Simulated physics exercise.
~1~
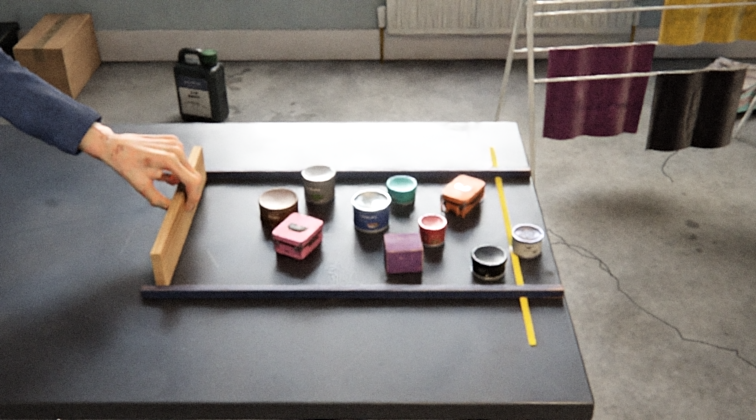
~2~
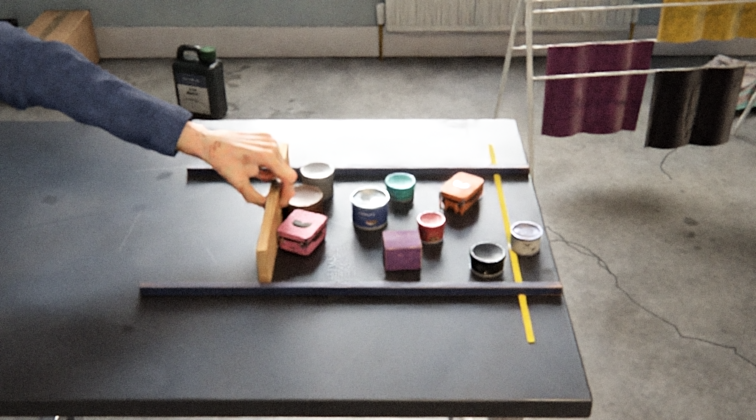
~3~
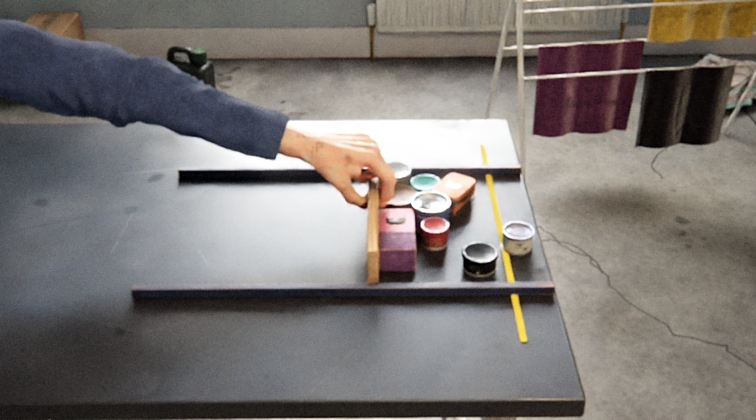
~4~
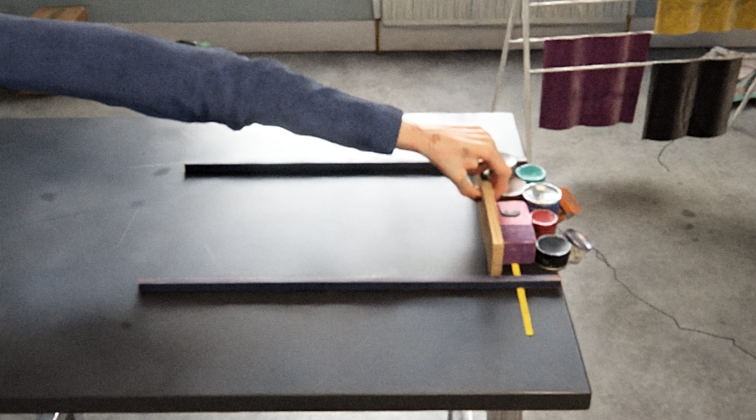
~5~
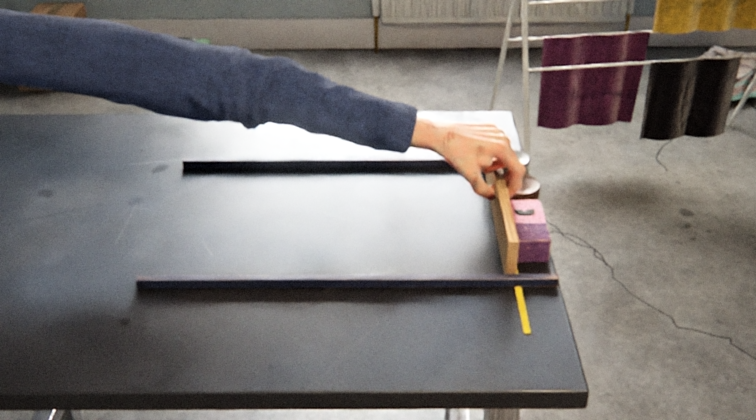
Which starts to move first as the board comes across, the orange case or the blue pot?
The blue pot starts to move first, pushed to the right while the board is still partway across the table. The orange case is only carried along later, as the board nears the right edge.
